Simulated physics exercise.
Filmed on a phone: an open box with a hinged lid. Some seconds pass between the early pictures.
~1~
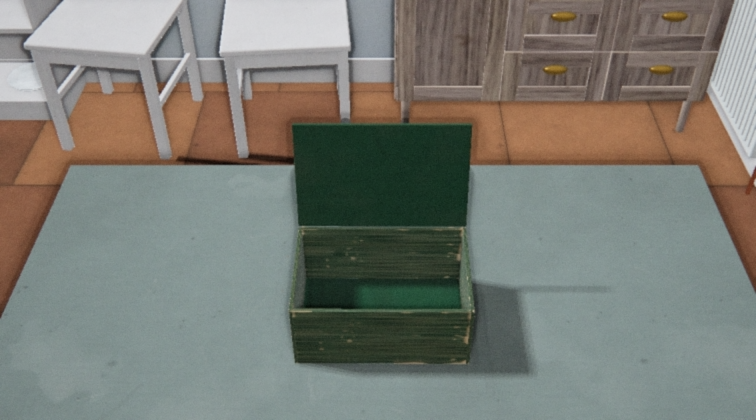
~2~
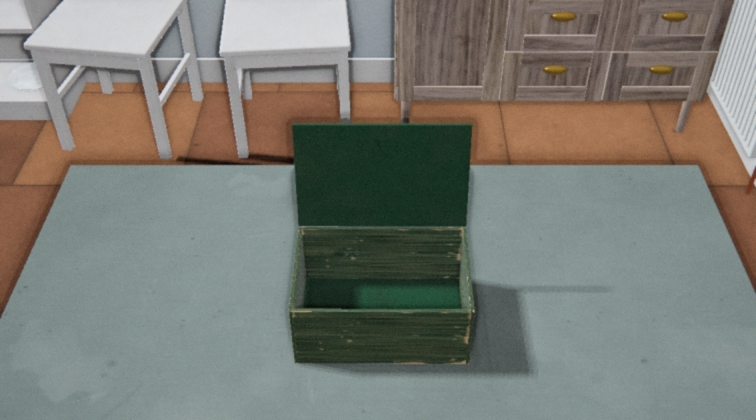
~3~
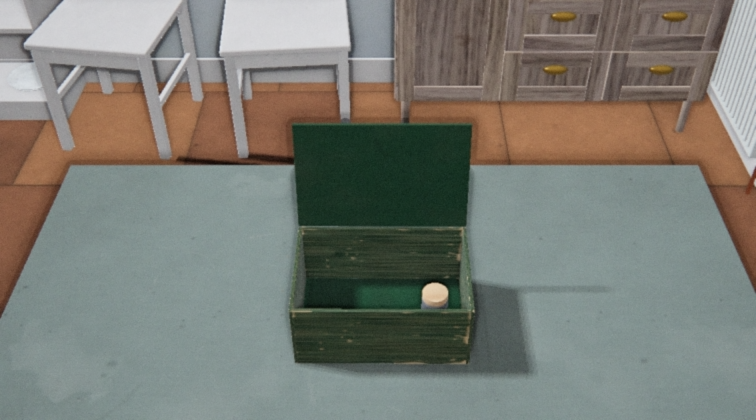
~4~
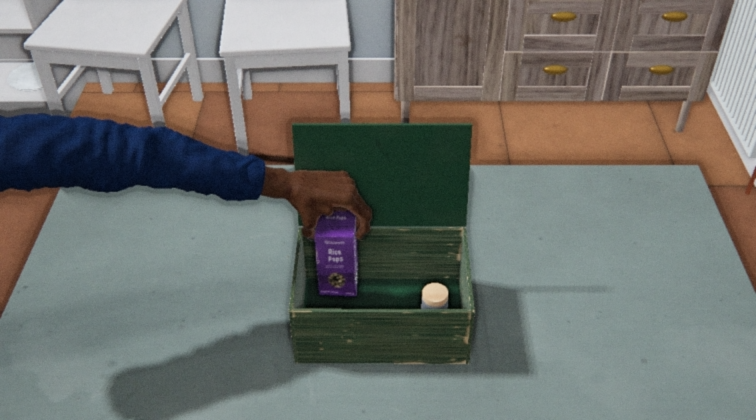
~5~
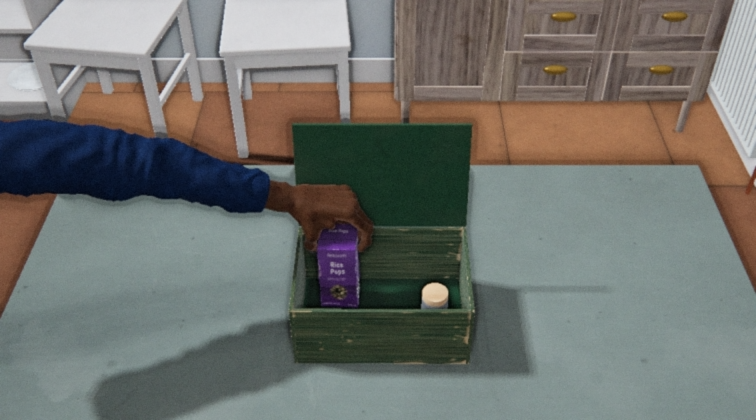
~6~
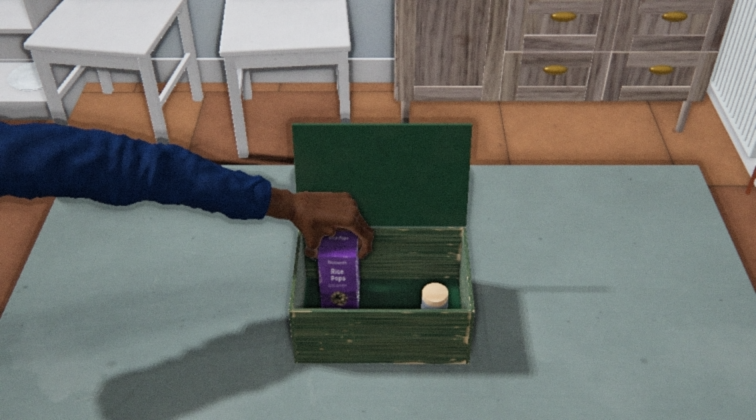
A hand lowers a purple carton into an open green box beside a pale-topped object.
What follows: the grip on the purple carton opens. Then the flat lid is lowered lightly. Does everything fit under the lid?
In the end the lid is held up.
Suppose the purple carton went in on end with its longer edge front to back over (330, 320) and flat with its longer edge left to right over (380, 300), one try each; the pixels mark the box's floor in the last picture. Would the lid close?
First, it stays ajar; second, it sits on the rim.
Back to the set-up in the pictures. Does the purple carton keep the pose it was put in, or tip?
The purple carton keeps its pose.
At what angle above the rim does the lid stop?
About 35°.
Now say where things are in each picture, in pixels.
In the first frame, the last thing is not in view yet.
In the second frame, the last thing is not in view yet.
In the third frame, the last thing is not in view yet.
In the fourth frame, still above its spot; purple carton (337, 254).
In the fifth frame, still above its spot; purple carton (339, 266).
In the sixth frame, in place under the hand; purple carton (340, 272).
Then, 1.20 s past the last view, lid starting down.
Then, 1.60 s past the last view, lid 60° above the rim.
Finally, lid 37° above the rim; both still in place. Final places as the last picture's camera would see them, purple carton near (340, 272).
